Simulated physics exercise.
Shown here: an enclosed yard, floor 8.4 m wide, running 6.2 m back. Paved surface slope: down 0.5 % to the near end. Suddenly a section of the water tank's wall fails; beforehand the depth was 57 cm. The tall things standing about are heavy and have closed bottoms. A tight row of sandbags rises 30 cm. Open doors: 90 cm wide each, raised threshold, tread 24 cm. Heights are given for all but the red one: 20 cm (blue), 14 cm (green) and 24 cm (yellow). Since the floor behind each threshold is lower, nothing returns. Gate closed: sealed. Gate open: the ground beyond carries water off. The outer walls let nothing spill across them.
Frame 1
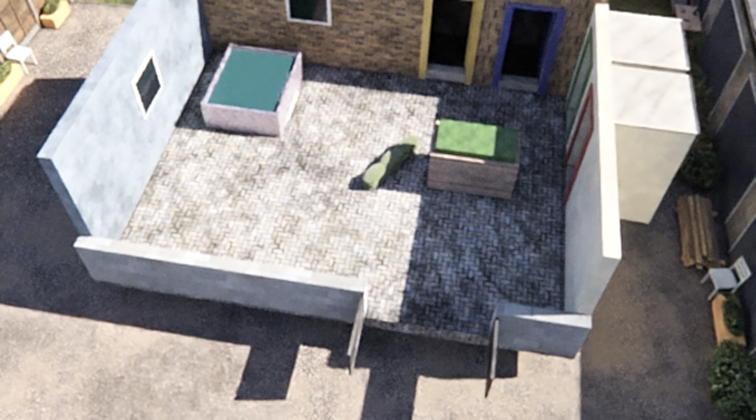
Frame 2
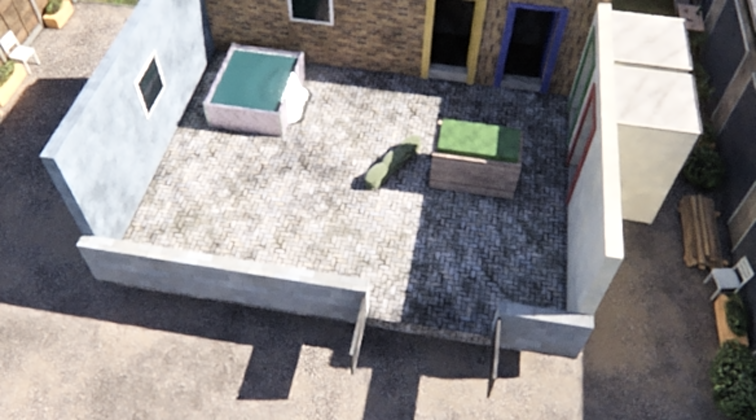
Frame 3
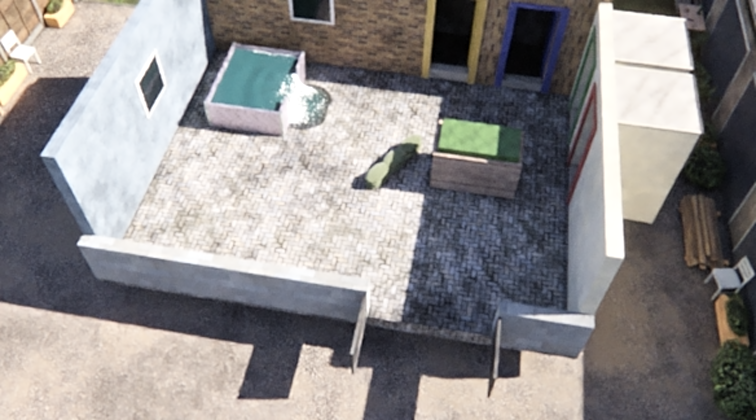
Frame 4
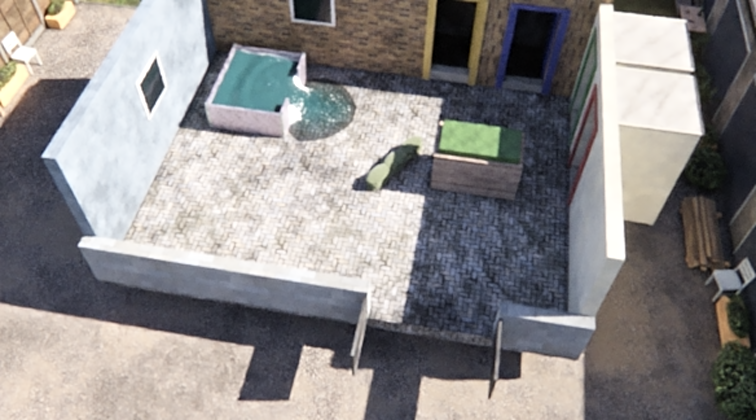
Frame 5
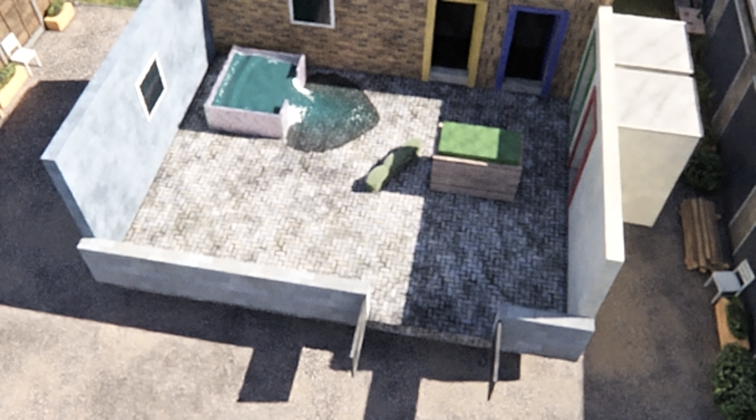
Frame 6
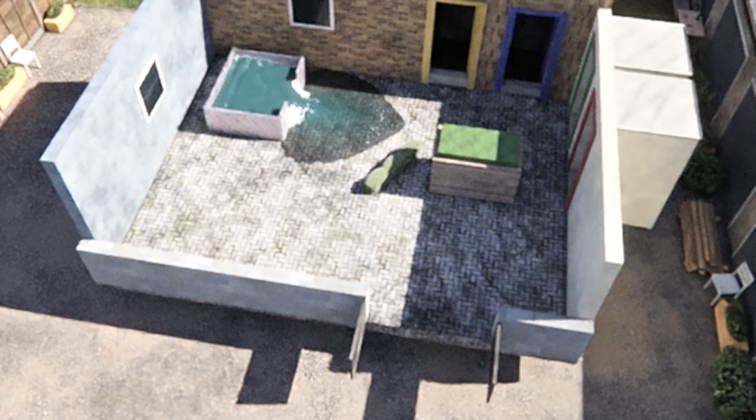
Water pours from the right side of the raised tank and spreads rightward across the paving.
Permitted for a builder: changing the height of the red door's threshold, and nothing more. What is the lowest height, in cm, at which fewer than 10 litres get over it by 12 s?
6 cm.
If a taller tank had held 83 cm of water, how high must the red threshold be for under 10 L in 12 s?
Then around 8.5 centimetres.
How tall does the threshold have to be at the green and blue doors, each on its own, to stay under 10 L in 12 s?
Roughly 18 cm for the green door and roughly 10.0 cm for the blue door.
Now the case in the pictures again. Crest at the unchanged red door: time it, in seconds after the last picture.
The level tops out near 6.0 seconds.
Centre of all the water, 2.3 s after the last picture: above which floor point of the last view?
The water's centre is at about (352, 119).
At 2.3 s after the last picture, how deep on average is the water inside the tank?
Some 24 cm.
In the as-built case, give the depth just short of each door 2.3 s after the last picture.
Depths in cm - red: 6, blue: 6, green: 21, yellow: 7.
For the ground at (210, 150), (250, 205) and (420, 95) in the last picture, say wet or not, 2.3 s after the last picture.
So the three spots come out spared, spared, swamped, in that order.
Then, 0.7 s after the last picture water covers 20 % of the floor, deepest (32 cm) near (296, 111); it has not reached the red door.
Then, 2.3 s after the last picture water covers 35 % of the floor, deepest (25 cm) near (565, 119); 6 cm at the red door, 0 litres in over its 9 cm threshold.
Then, 11.3 s after the last picture water covers 75 % of the floor, deepest (8 cm) near (540, 337); 5 cm at the red door, 1 litre in over its 9 cm threshold.
At the red door as built, the water peaked near 8 cm, 6.1 s after the last picture.
Run again over the same 12 s with other heights there, 18 litres in over 5 cm, 3 litres over 7 cm. The limit of 10 litres is kept from about 6 cm up.
